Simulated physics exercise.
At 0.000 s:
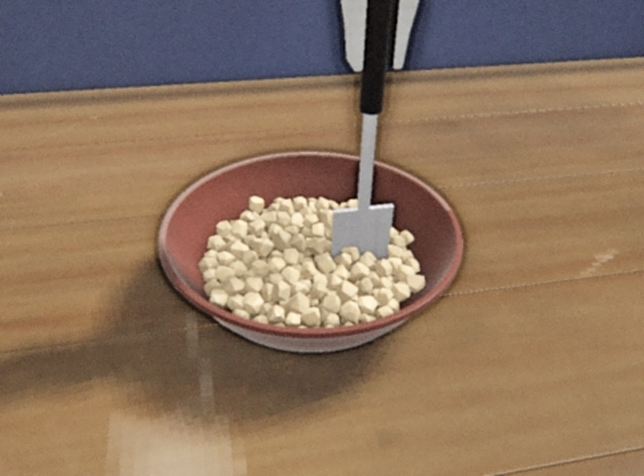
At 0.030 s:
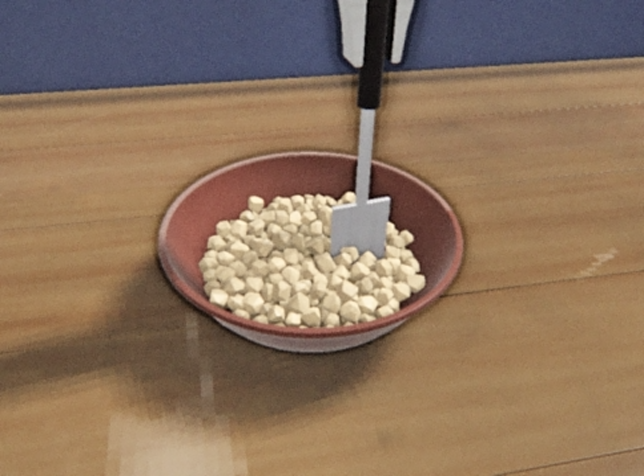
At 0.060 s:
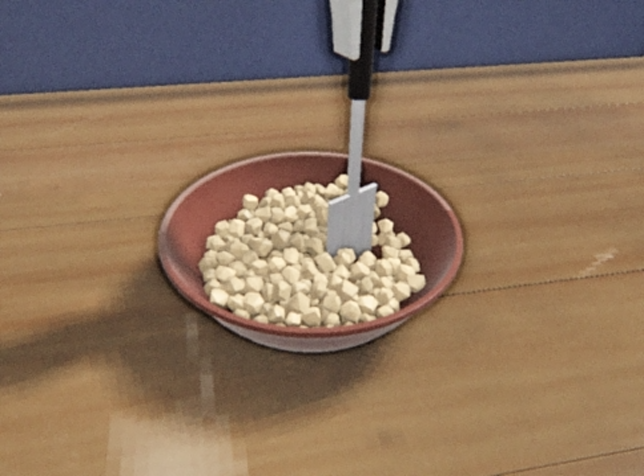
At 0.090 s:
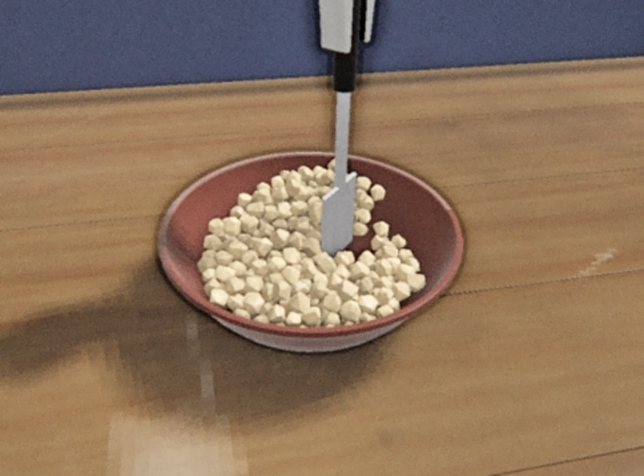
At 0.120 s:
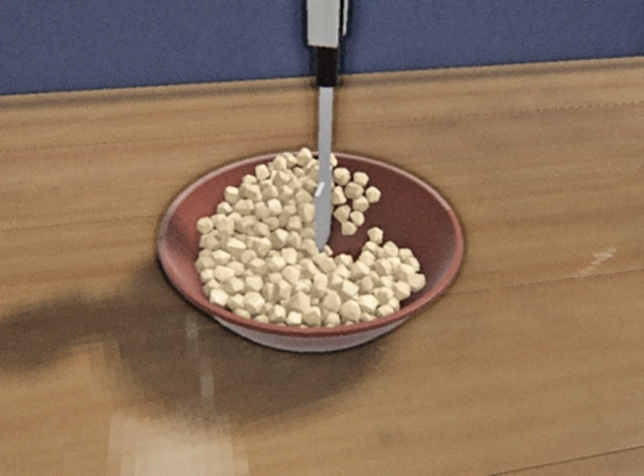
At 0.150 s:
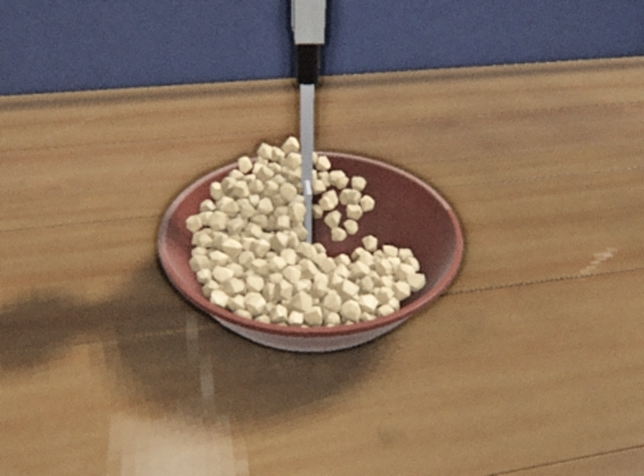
On a wooden table, a robot gripper swept an upright spatula leftward through a reddish bowl of small pale pebbles, turning the blade edge-on while the pebbles piled up toward the back left.
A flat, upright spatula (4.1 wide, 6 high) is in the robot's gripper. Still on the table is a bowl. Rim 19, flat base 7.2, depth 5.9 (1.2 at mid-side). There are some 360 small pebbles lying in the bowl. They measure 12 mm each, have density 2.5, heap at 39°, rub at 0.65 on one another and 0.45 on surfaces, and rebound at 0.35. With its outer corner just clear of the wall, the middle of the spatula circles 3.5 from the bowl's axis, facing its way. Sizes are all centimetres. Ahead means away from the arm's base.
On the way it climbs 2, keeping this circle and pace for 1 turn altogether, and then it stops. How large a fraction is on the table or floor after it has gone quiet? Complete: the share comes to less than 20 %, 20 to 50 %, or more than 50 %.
The share comes to less than 20 %.
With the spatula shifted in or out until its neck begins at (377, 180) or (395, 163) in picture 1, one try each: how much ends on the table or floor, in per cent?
Near 20 per cent and near 20 per cent, in that order.
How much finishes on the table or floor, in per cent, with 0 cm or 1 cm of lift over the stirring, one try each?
15 % and 15 %.
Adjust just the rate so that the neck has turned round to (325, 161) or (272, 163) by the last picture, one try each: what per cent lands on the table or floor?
Around 5 and 25 per cent respectively.
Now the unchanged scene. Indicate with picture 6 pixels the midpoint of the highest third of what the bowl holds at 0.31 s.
The top third is centred near (234, 266) in the last picture.
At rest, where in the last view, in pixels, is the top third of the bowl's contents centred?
(349, 239).
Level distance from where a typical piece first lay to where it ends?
Roughly 6 cm.
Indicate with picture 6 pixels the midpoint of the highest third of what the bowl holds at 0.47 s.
The centre lies near (378, 272) in the last picture.
After 0.31 s, 189° round, highest piece 9 above the table; 349 in the bowl, 5 on the table or floor, 8 in flight or on the tool.
After 0.47 s, 294° round, highest piece 8 above the table; 324 in the bowl, 31 on the table or floor, 7 in flight or on the tool.
After 0.76 s, 0° round, highest piece 7 above the table; 319 in the bowl, 43 on the table or floor.
After 1.46 s, 0° round, highest piece 7 above the table; 319 in the bowl, 43 on the table or floor.
In the end, 319 in the bowl, 43 on the table or floor. That is 12 % on the table or floor.
